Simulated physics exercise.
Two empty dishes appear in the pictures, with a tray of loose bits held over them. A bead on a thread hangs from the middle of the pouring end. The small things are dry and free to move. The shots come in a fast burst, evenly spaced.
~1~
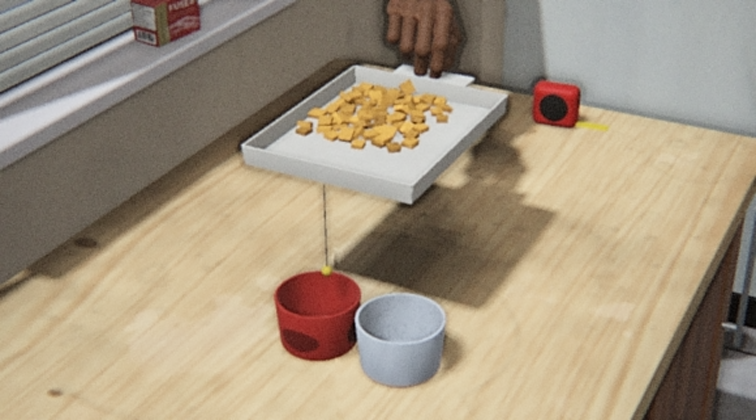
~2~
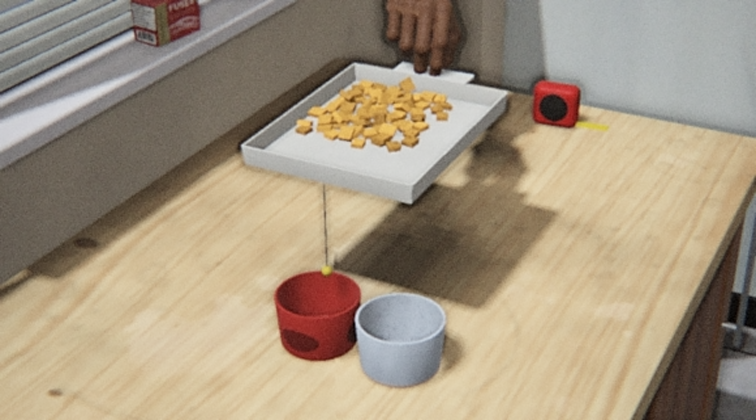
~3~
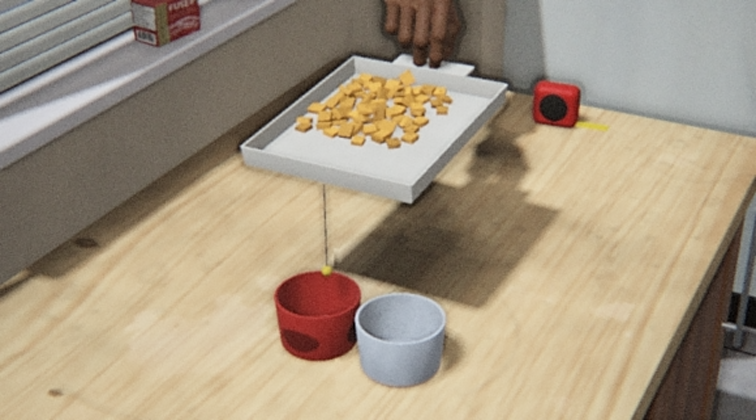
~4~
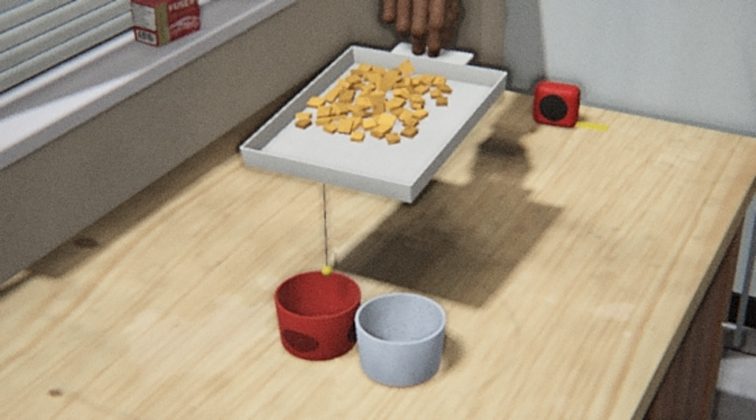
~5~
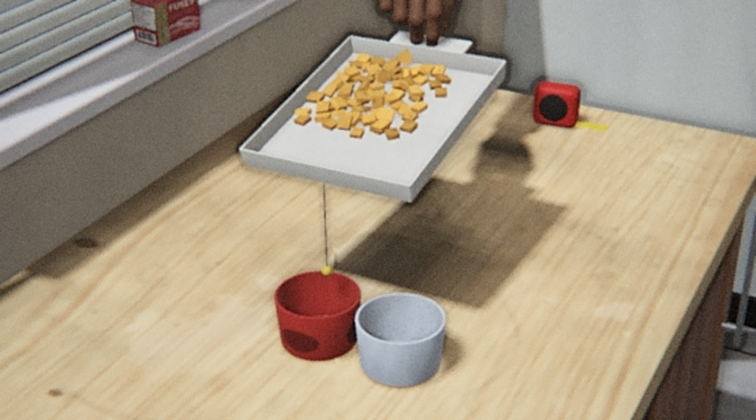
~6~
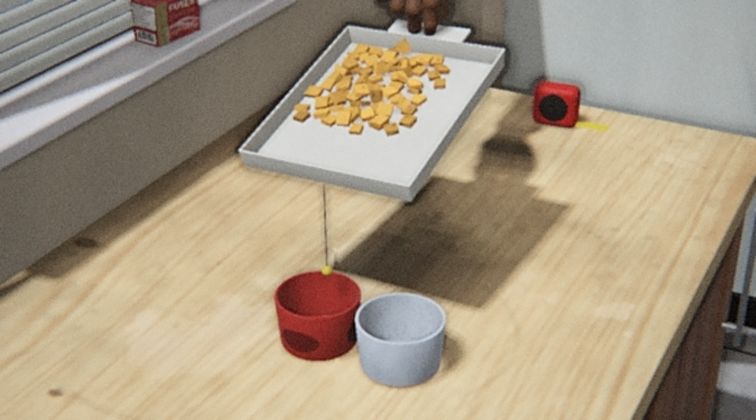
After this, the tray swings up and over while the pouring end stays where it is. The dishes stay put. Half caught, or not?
Mostly wasted.
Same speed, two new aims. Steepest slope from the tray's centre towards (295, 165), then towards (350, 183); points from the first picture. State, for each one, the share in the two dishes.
For the first it's near 10 %, for the second near 60 %.
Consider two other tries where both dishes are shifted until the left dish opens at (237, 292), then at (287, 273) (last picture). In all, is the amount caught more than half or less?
The first place gets the greater share, the second a lesser share.
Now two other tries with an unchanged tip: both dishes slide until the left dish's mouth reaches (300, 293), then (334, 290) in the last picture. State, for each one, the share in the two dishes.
40 and 10 %.
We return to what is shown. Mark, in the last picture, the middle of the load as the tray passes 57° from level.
About (298, 150).
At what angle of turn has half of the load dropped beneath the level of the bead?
Angle: Close to 110°.
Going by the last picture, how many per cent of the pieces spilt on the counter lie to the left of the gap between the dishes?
Close to 100 per cent.
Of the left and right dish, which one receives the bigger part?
In the end, the left-side dish gets more.
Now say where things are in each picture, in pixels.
Corners of the pouring end (245, 145) and (411, 184), level; middle of the load (373, 116), small crackers; left dish (297, 335); right dish (381, 360); bead on its thread (327, 271), in the first picture.
Corners of the pouring end (245, 145) and (411, 184), level; middle of the load (373, 114), in the second picture.
Corners of the pouring end (244, 146) and (410, 184), tipped barely, level across its low end; middle of the load (372, 109), in the third picture.
Corners of the pouring end (243, 147) and (410, 184), tipped a little, level across its low end; middle of the load (372, 102), in the fourth picture.
Corners of the pouring end (243, 148) and (409, 184), tipped a little, level across its low end; middle of the load (371, 95), in the fifth picture.
Corners of the pouring end (242, 150) and (408, 184), tipped a little, level across its low end; middle of the load (370, 88); left dish (297, 335); right dish (381, 360), in the sixth picture.
Just after the last frame, tray tipped steeply; almost all on the tray; just a few in the air.
A moment on, tray tipped right over; the larger part on the tray; just a few in the left dish; about a tenth outside both.
Further on, tray tipped past a quarter turn; roughly a quarter in the left dish; the larger part outside both.
When it is over, tray tipped past a quarter turn; not one in the right dish; roughly a quarter in the left dish; the larger part outside both.
